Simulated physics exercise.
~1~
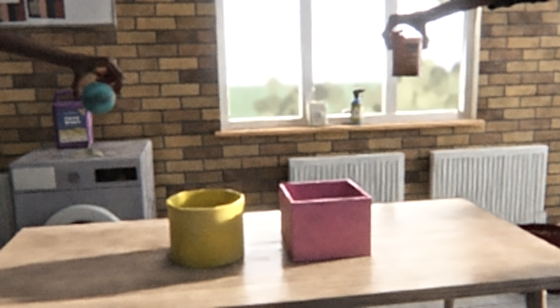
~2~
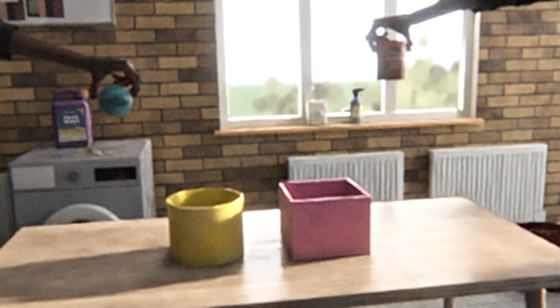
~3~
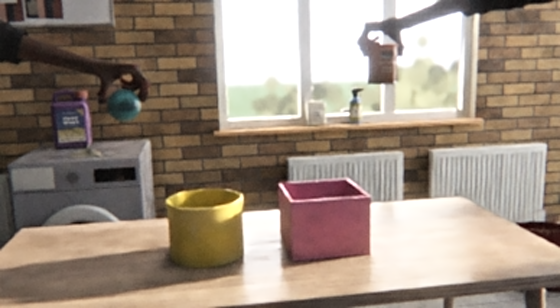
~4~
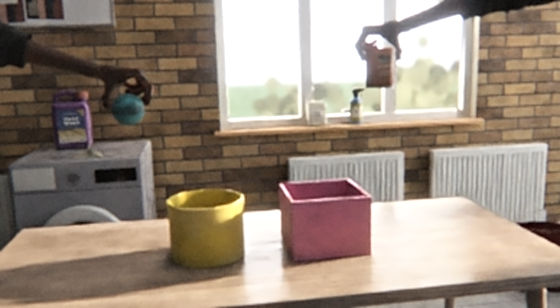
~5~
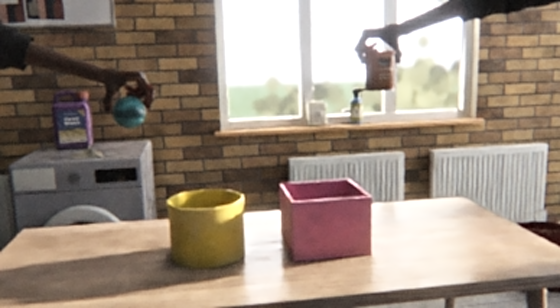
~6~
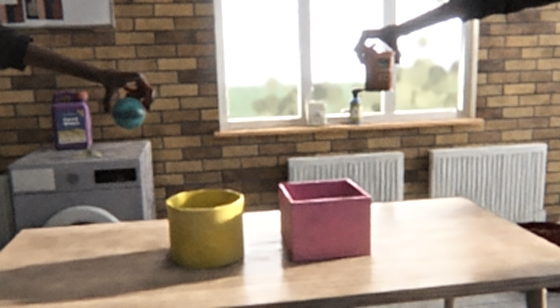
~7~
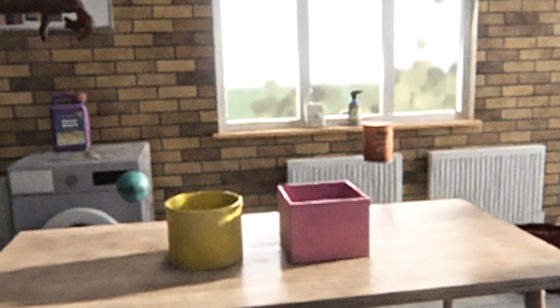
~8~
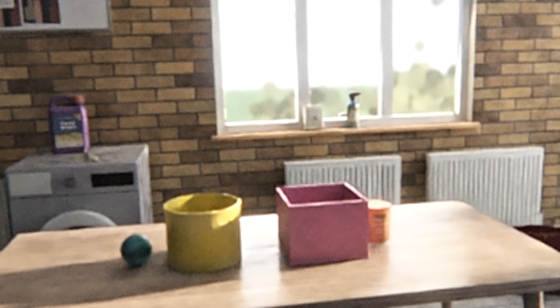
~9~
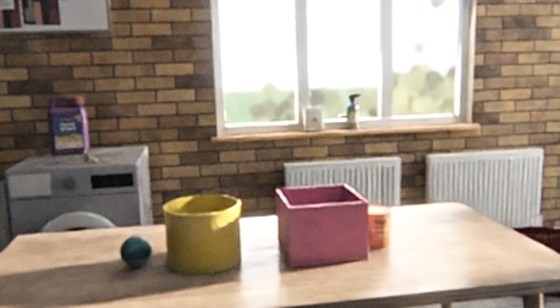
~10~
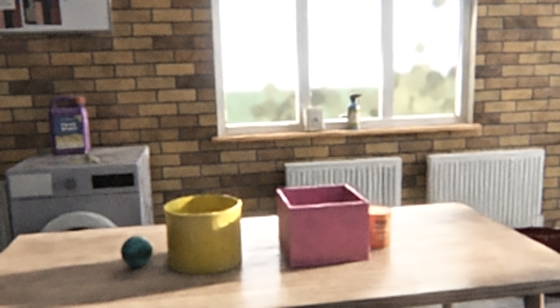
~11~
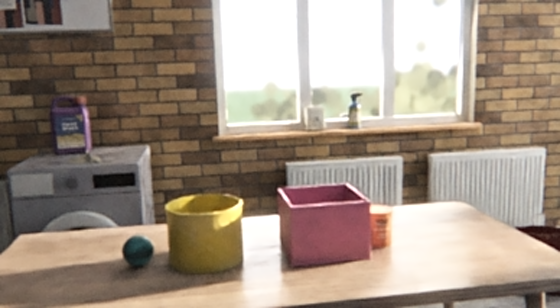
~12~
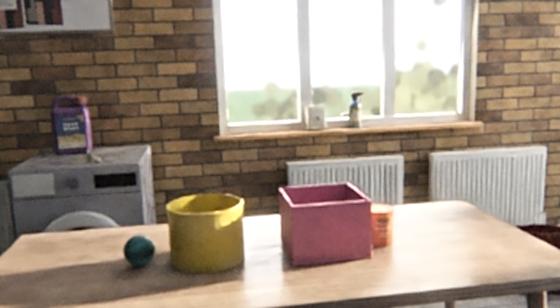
Two hands releasing a turquoise ball and an orange tin above a table, both missing the yellow bin and pink basket and landing beside them.
